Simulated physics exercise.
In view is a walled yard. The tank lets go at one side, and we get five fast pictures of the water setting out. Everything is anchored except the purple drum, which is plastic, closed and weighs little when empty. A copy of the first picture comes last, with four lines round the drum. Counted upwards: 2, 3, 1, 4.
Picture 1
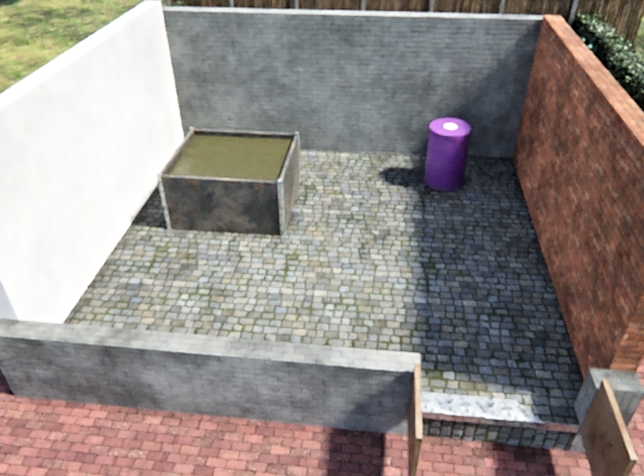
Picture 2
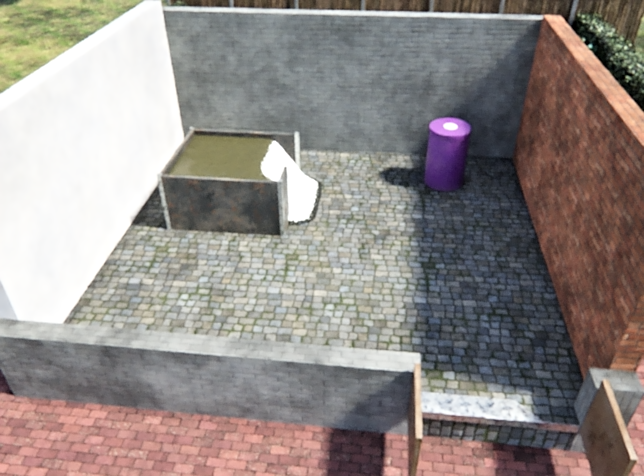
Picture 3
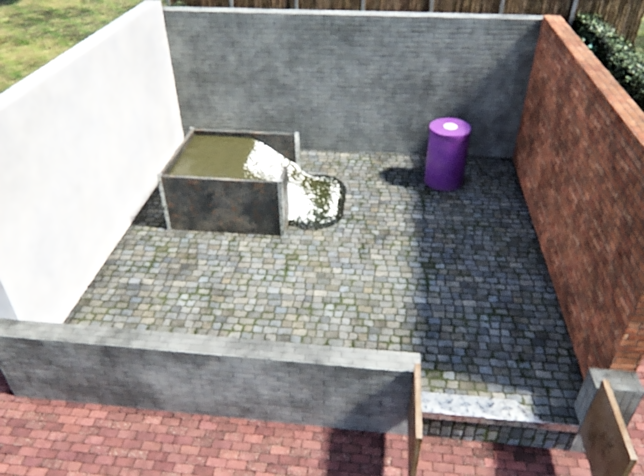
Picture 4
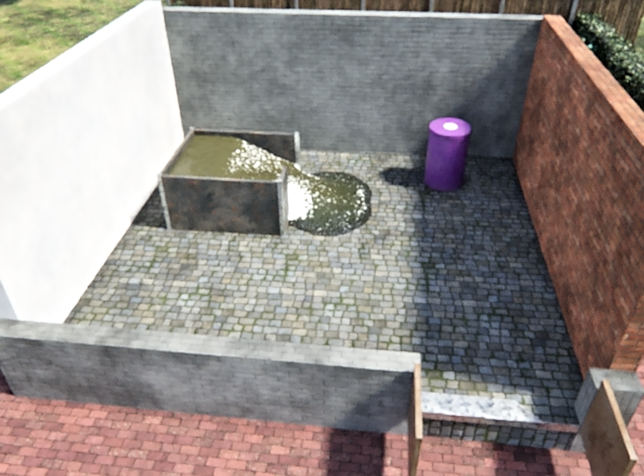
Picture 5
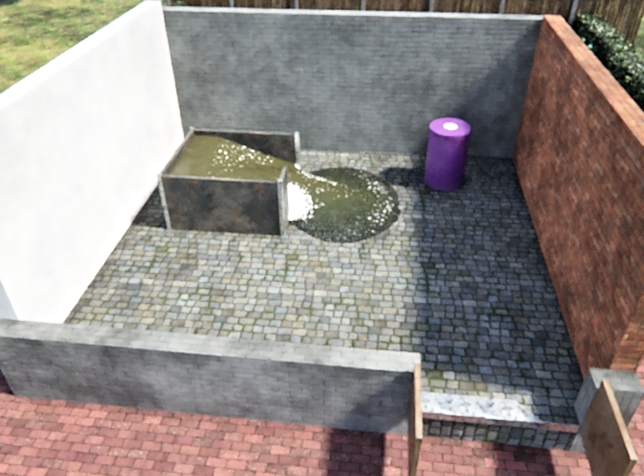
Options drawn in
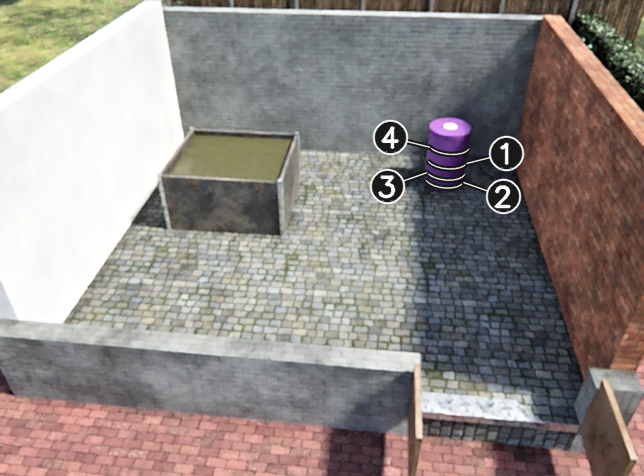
Walled yard with murky water pouring from the open right side of a square tank and spreading across the cobbles.
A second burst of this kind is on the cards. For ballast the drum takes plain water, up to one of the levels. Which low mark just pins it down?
Use line 1.
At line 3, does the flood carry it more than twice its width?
No, less.
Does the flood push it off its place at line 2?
Yes, it does.
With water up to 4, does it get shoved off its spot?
No, not at all.
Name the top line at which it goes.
That would be 3.
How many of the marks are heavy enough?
Two.
On the marked copy, 1 at (448, 168); 2 at (445, 188); 3 at (446, 180); 4 at (450, 154); from the bottom up 2, 3, 1, 4.
Choosing 1, it does not move.
Choosing 2, it is pushed about 3 times its own width away.
Choosing 3, it is pushed about its own width away.
Choosing 4, it does not move.
